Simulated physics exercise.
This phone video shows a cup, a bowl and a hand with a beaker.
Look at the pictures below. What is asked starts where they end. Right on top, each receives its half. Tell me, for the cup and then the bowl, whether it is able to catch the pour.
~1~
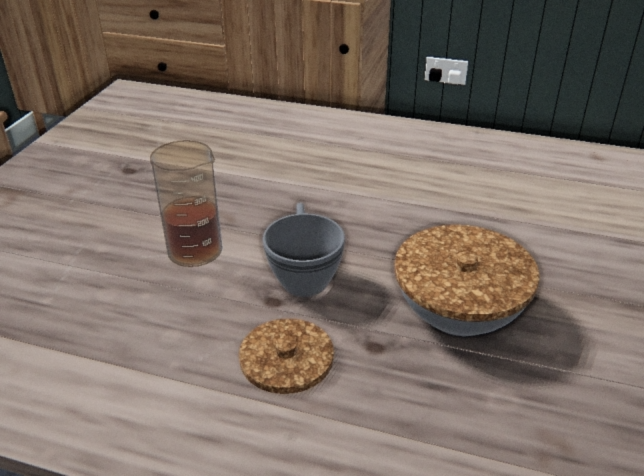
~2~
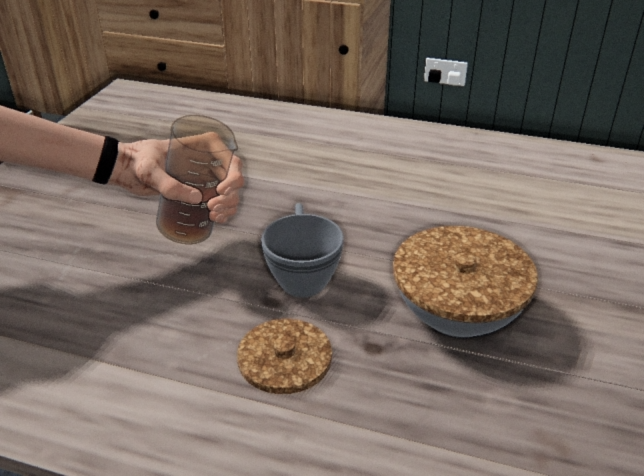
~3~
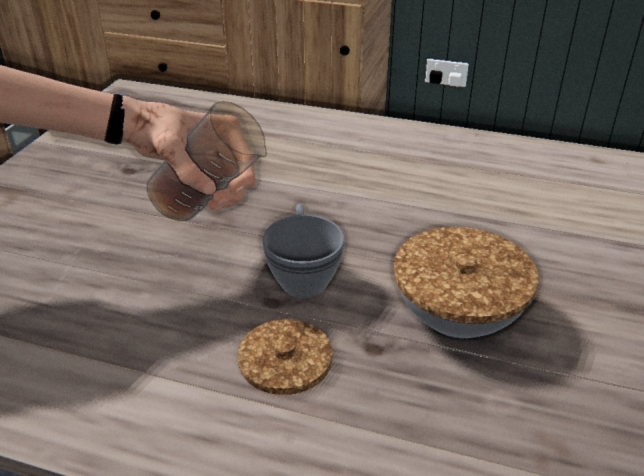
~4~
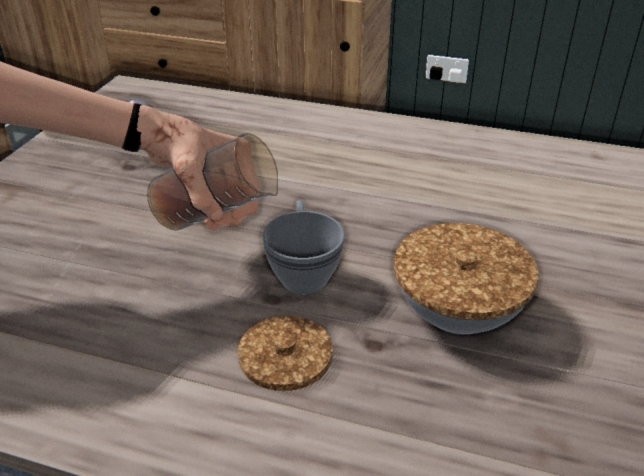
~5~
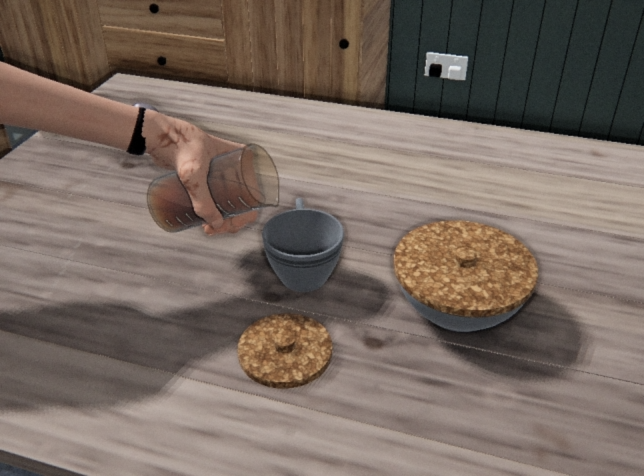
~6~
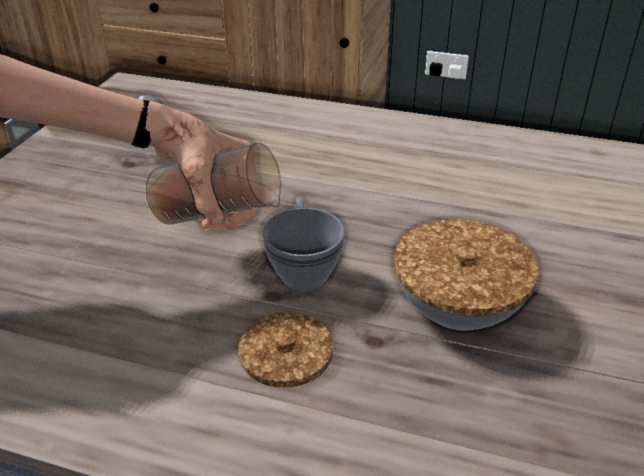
The cup catches it, the bowl lets it run off.
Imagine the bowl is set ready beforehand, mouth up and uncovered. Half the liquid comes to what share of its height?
About 30 per cent.
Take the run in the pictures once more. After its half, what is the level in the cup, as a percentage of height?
Near 45 in a hundred.
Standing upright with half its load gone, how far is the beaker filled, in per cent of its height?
Some 20 per cent, I reckon.
Next, the iced tea goes into the cup.
After that, it hits the lid of the bowl and runs off.
Finally, the cup has its share inside; the bowl is empty, in a puddle.
